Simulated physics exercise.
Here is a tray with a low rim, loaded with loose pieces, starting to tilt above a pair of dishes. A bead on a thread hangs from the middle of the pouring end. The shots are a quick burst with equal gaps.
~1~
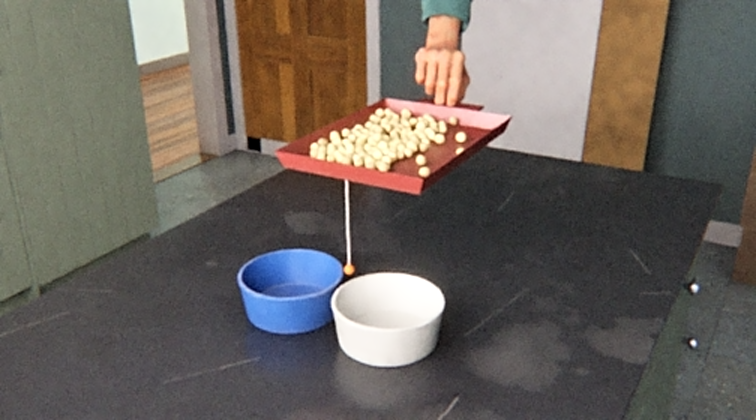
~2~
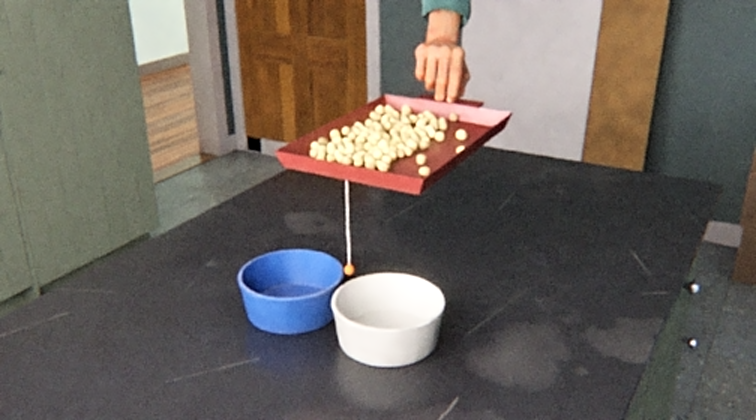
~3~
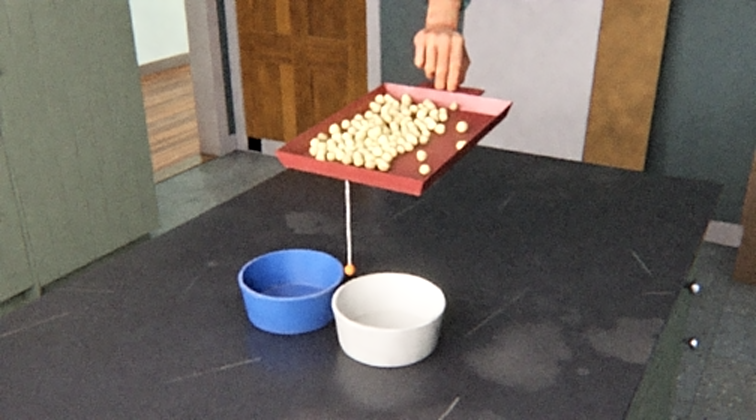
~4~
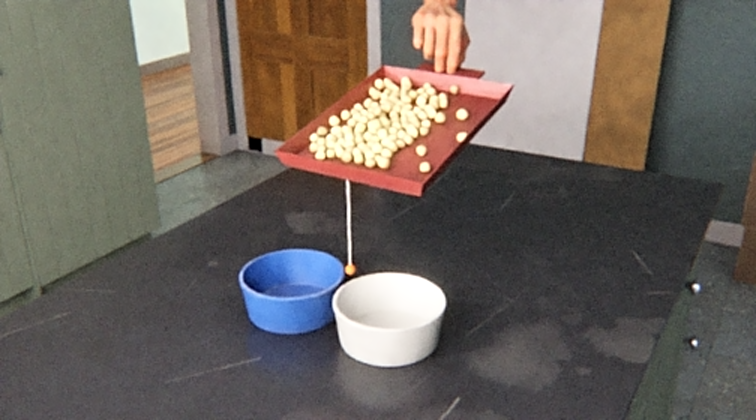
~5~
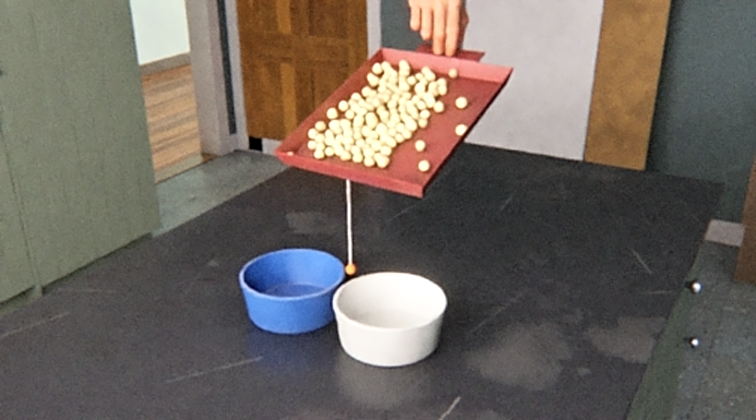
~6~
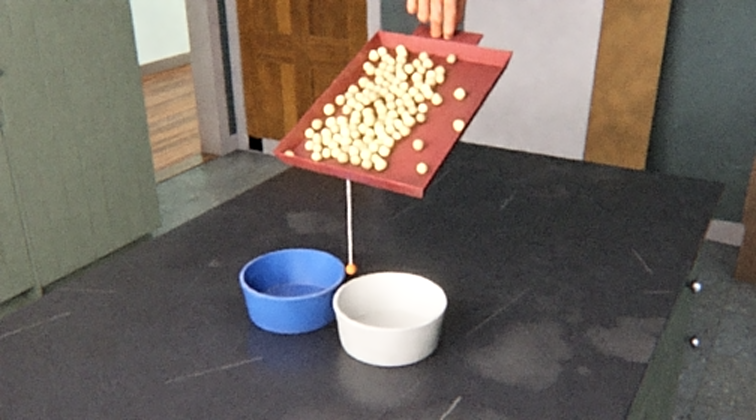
The video shows a hand steadily raising the back of a red tray of pale, round nuts above a blue dish and a white dish, its front edge dipping slightly toward the right corner as the nuts begin shifting.
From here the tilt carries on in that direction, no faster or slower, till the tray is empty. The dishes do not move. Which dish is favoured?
Fuller: The right-hand dish.
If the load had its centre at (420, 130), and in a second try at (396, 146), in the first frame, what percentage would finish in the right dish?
About 40 and 50 per cent.
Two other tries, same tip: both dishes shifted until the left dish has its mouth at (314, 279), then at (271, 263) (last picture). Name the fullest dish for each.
At the first place the right dish, at the second right.
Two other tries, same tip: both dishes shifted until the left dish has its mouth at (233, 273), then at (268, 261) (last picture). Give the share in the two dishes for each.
Near 60 % and 30 %.
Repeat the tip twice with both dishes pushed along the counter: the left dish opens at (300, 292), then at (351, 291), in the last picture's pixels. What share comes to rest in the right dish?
The first gives 50 %, the second 20 %.
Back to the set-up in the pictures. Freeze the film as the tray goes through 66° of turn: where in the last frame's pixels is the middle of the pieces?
Roughly at (353, 163).
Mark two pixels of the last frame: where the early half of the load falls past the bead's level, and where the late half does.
At about (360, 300), then at (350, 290).
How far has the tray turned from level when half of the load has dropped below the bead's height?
Roughly 100°.
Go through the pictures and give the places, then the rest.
In the first picture, corners of the pouring end near (283, 150) and (420, 176), level; middle of the load near (386, 140), macadamia nuts; left dish near (261, 310); right dish near (360, 341); bead on its thread near (349, 270).
In the second picture, corners of the pouring end near (283, 150) and (420, 177), level; middle of the load near (386, 139).
In the third picture, corners of the pouring end near (283, 150) and (420, 178), tipped barely, lowest at the right corner; middle of the load near (386, 133).
In the fourth picture, corners of the pouring end near (282, 149) and (420, 180), tipped a little, lowest at the right corner; middle of the load near (386, 124).
In the fifth picture, corners of the pouring end near (282, 149) and (419, 182), tipped clearly, lowest at the right corner; middle of the load near (385, 115).
In the sixth picture, corners of the pouring end near (281, 149) and (419, 184), tipped clearly, lowest at the right corner; middle of the load near (382, 110), the bulk on the move; left dish near (263, 310); right dish near (362, 341).
Shortly afterwards, tray tipped steeply; the bulk on the tray; a little in the air.
Next, tray tipped past a quarter turn; a little on the tray; near a quarter in the right dish; a little in the left dish; near a quarter outside both; near a third in the air.
Some moments later, tray tipped past a quarter turn; near half in the right dish; a little in the left dish; near half outside both.
In the end, tray tipped past a quarter turn; near half in the right dish; a little in the left dish; near half outside both.
